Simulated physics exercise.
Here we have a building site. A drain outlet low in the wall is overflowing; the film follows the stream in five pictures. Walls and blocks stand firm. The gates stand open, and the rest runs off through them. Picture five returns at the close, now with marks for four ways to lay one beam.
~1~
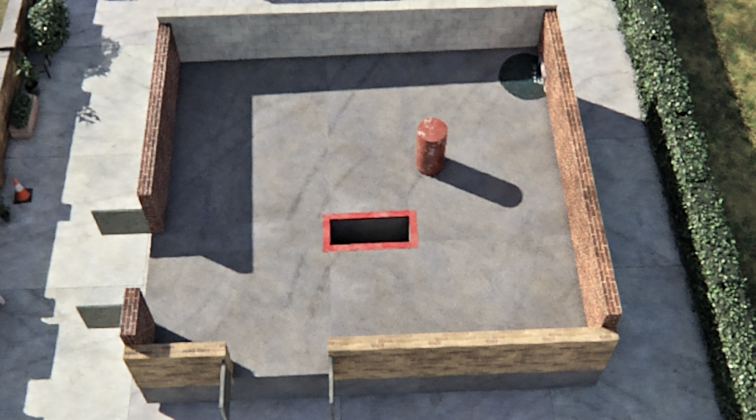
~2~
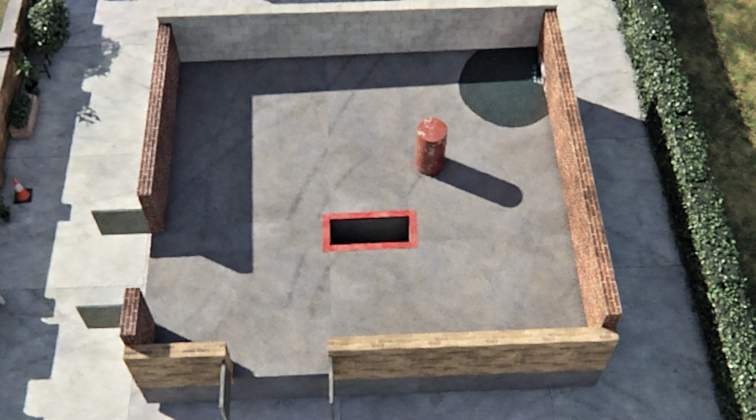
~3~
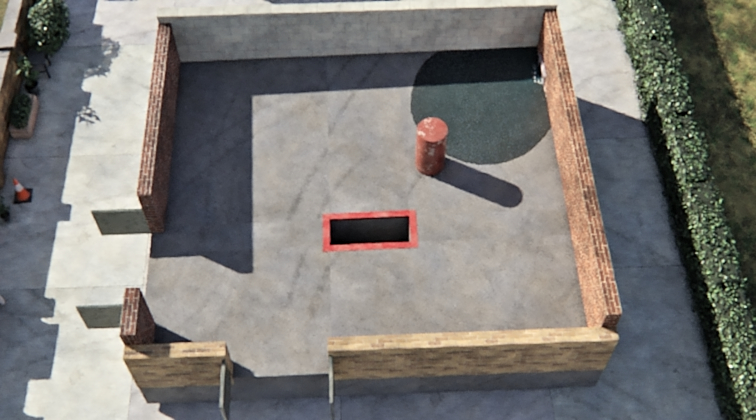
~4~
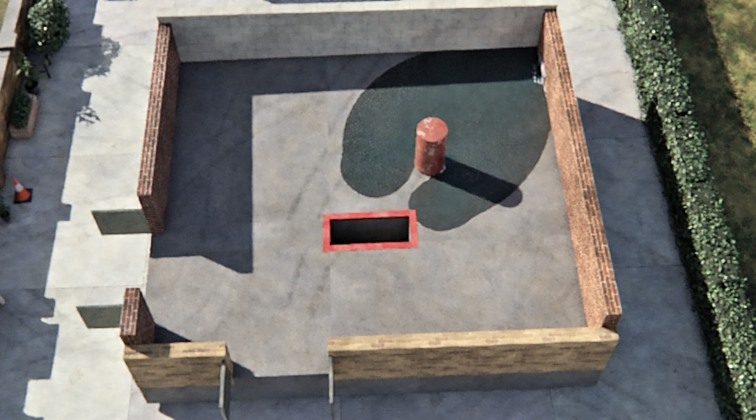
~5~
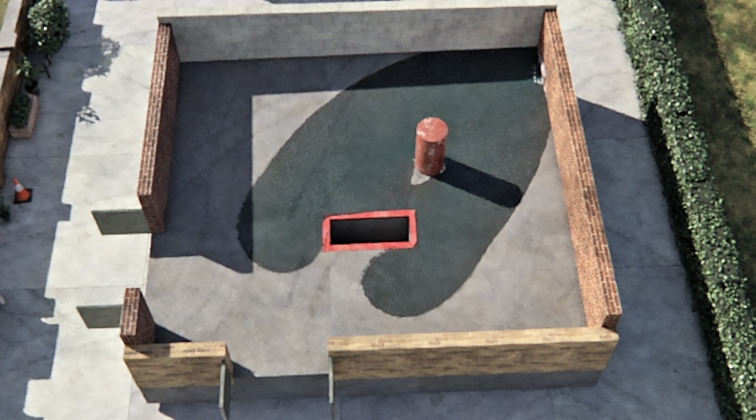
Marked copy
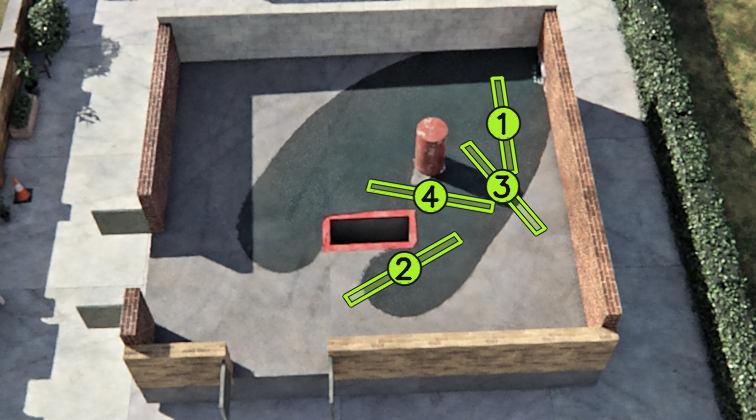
At first, a small dark patch of water lies in the top right corner of a walled concrete yard. It widens across the ground toward the lower left, parts around a standing red drum, then spreads in two lobes on either side of the red-rimmed drain pit, reaching its edges.
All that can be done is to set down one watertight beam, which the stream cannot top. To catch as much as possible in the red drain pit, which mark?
Best: 2.
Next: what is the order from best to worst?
The order is 2, 3, 1, 4.
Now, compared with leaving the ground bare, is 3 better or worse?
Spot 3 is worse.
In lime, 1 from (510, 172) to (497, 78); 2 from (348, 300) to (457, 237); 3 from (466, 144) to (540, 231); 4 from (369, 185) to (492, 207).
With 1, about 14 % of the stream goes into the red drain pit, about 85 % out by the gates.
With 2, about 35 % of the stream goes into the red drain pit, about 64 % out by the gates.
With 3, about 24 % of the stream goes into the red drain pit, about 75 % out by the gates.
With 4, about 5 % of the stream goes into the red drain pit, about 95 % out by the gates.
